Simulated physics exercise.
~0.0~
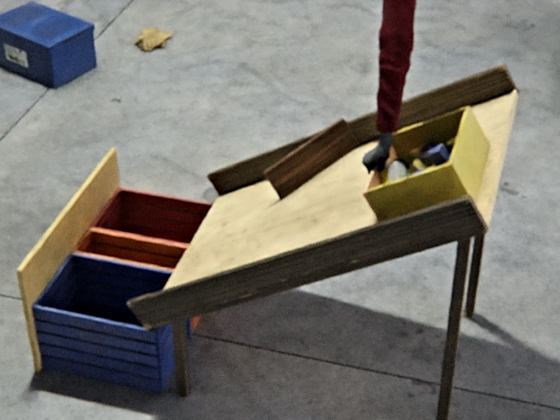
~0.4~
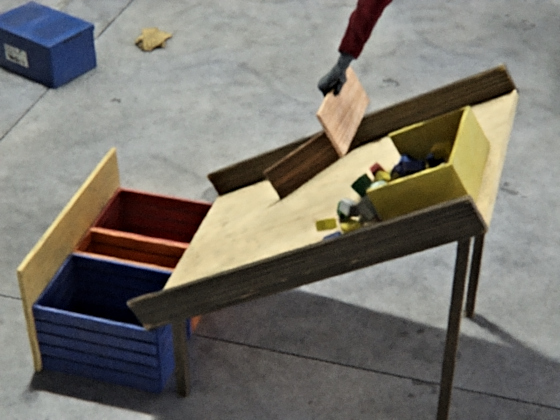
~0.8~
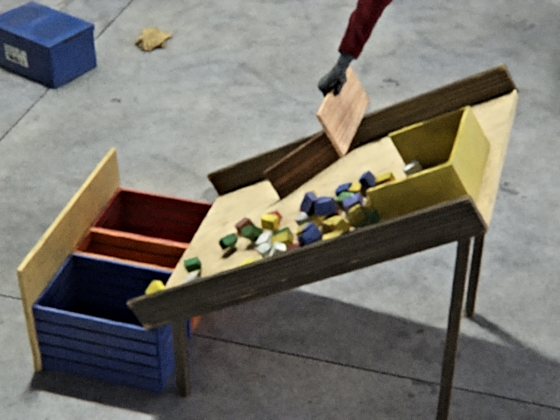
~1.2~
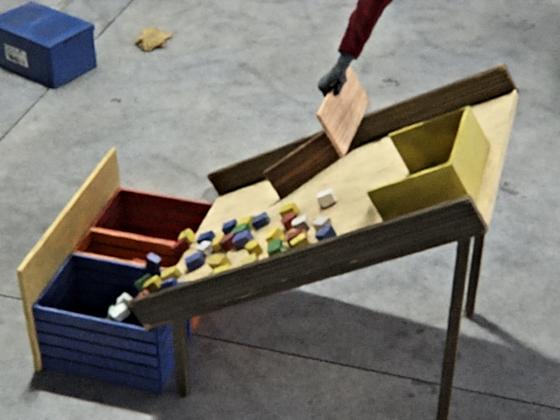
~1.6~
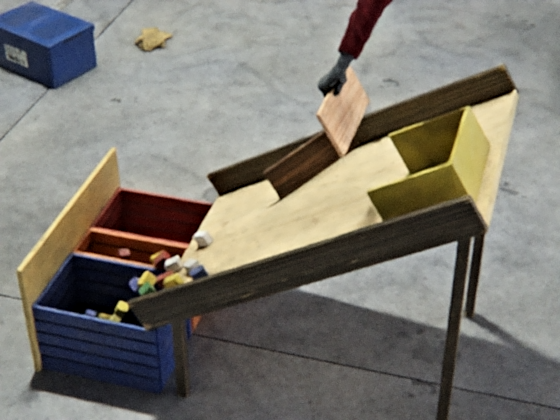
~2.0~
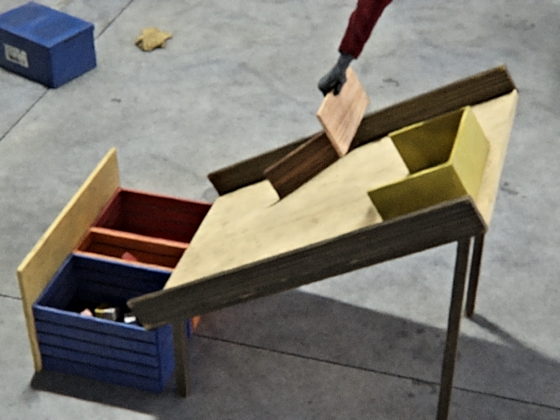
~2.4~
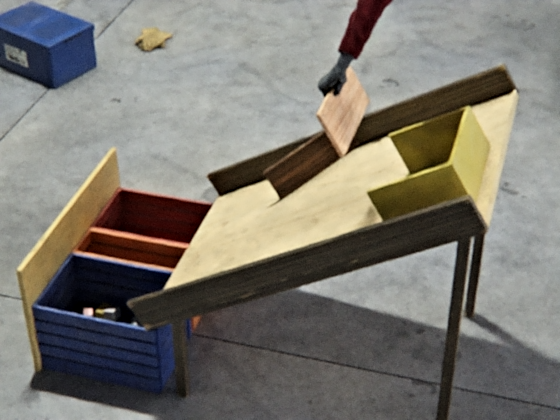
On a sloping wooden table, a gloved hand lifted a small board away from a yellow pen, and a crowd of colourful blocks tumbled down to the left, dropping into the blue tub and the orange bin until the slope was bare.
